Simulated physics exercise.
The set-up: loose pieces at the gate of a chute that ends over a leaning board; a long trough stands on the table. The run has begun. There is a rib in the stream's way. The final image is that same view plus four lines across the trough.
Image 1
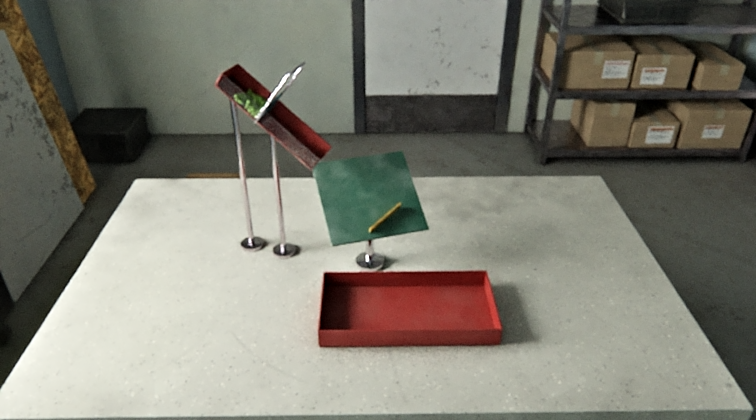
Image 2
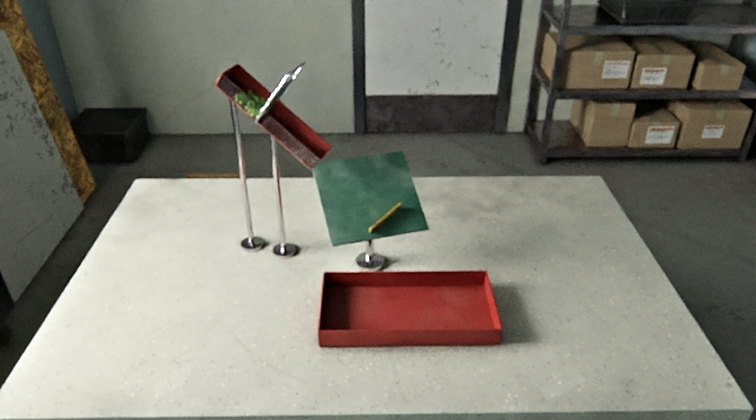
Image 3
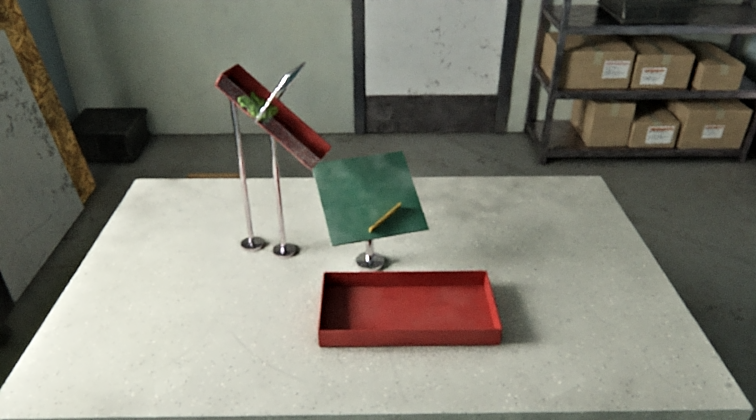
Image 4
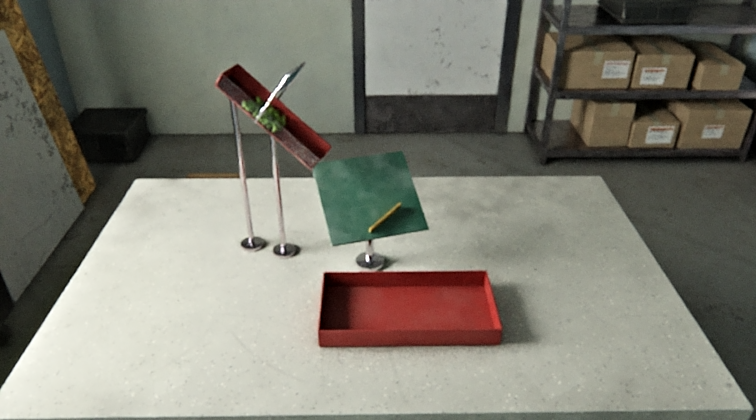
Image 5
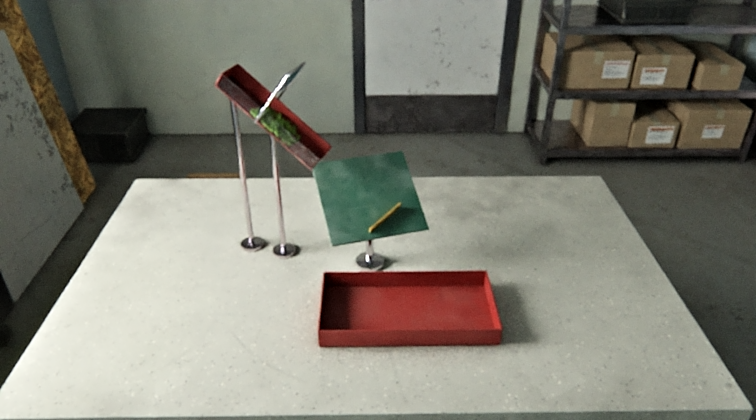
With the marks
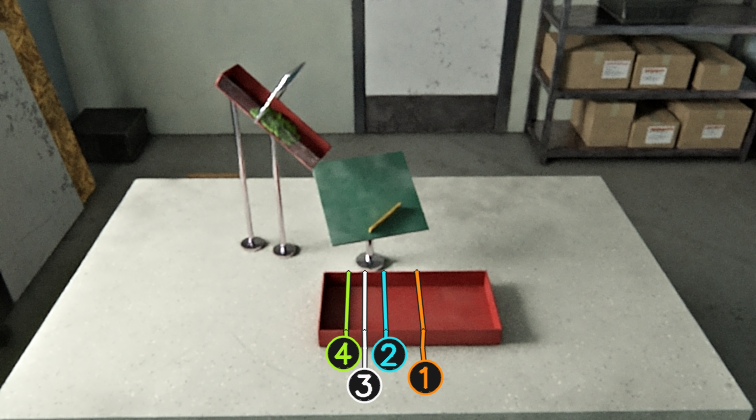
The clip shows a sloping red chute above a tilted green board with a yellow rib and an empty red trough on a table, as a clump of small green pieces slides down the chute, passing beneath a raised gate.
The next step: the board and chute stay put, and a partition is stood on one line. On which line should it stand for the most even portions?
It is 3.
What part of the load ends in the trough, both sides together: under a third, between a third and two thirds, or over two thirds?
Over two thirds.
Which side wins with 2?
Left.
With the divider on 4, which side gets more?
Right.
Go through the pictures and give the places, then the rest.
In the first frame, load behind the gate near (256, 101), dried peas; lip of the chute near (318, 163), sloping fairly steeply.
In the second frame, middle of the board near (369, 196), tilted fairly steeply; middle of its low edge near (382, 237); of its high edge near (358, 157).
In the third frame, front corners of the trough near (318, 331) and (502, 329), empty; front of the load near (267, 121).
In the fourth frame, middle of the load near (266, 115); its front near (280, 129), close to a third of the way to the lip; rib from (401, 203) to (371, 228).
In the fifth frame, middle of the load near (278, 122); its front near (297, 139), close to half of the way to the lip.
On the marked copy, line 1 crosses the front rim at (423, 330); line 2 crosses the front rim at (385, 330); line 3 crosses the front rim at (364, 330); line 4 crosses the front rim at (346, 331).
If 1 is chosen, of what is caught, all but a few on the left of the divider, only a few on the right.
If 2 is chosen, of what is caught, all but a few on the left of the divider, a small share on the right.
If 3 is chosen, of what is caught, close to half on the left of the divider, close to half on the right.
If 4 is chosen, of what is caught, a small share on the left of the divider, all but a few on the right.
